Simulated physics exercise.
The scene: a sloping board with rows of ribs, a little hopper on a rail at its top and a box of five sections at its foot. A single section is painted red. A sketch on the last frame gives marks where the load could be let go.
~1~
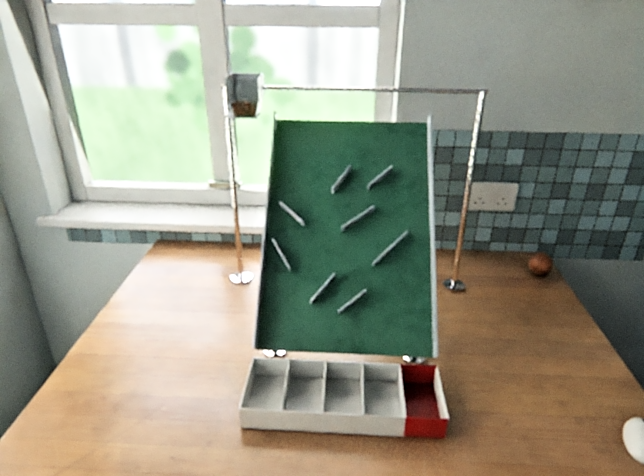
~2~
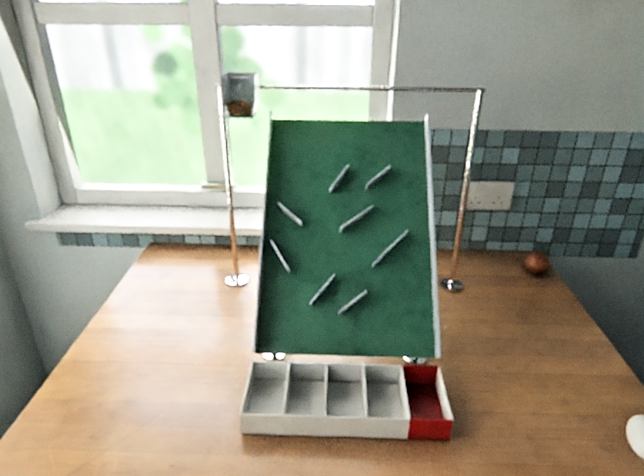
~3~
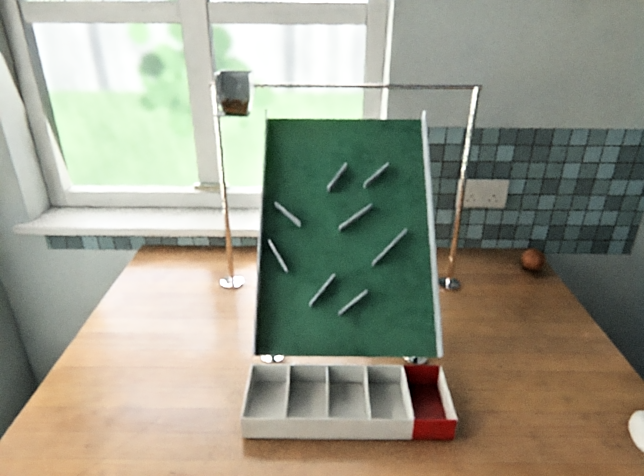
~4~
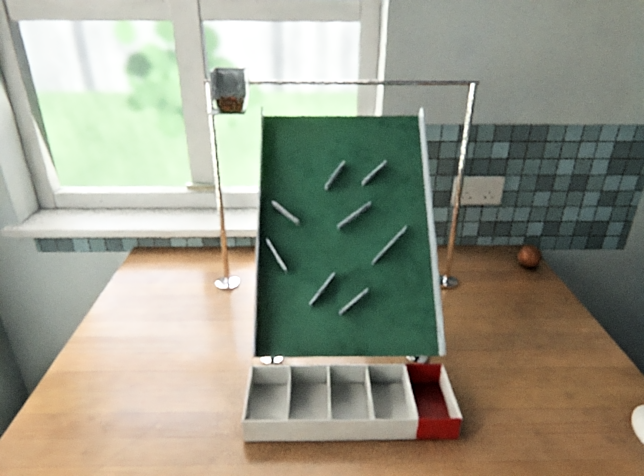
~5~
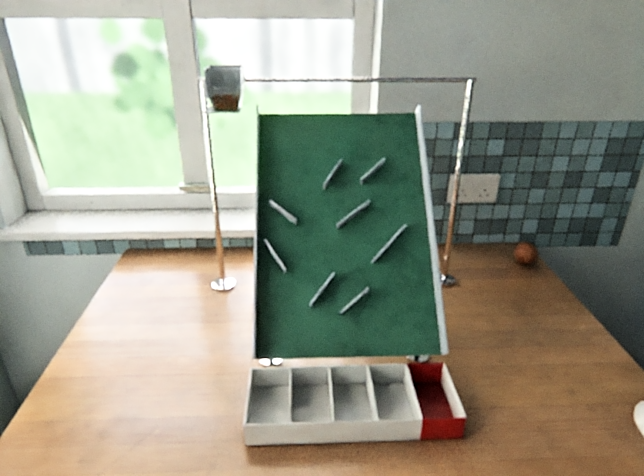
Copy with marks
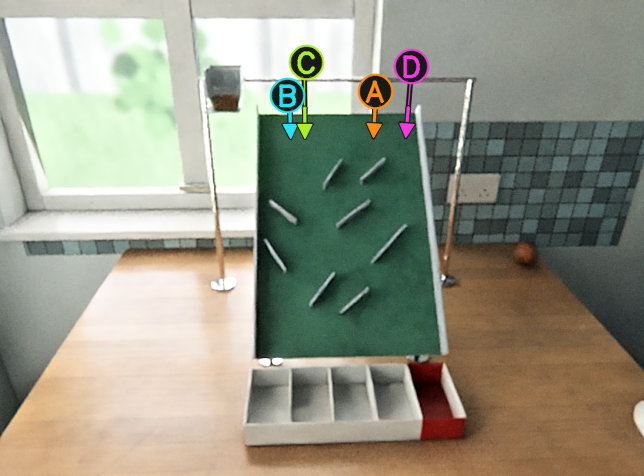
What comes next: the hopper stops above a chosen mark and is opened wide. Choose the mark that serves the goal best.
Take D.
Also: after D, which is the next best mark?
The answer is A.
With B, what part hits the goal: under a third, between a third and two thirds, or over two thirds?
It is under a third.
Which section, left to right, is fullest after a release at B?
It is the first one.
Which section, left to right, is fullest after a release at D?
The fifth.
On the marked copy, mark A meets the board at (373, 132); mark B meets the board at (290, 133); mark C meets the board at (304, 133); mark D meets the board at (406, 132).
For mark A, roughly a quarter in the red section, the larger part in other sections, just a few held on the board.
For mark B, not one piece in the red section, the larger part in other sections, about a tenth held on the board.
For mark C, just a few in the red section, almost all in other sections.
For mark D, roughly two thirds in the red section, roughly a third in other sections, just a few outside the box.
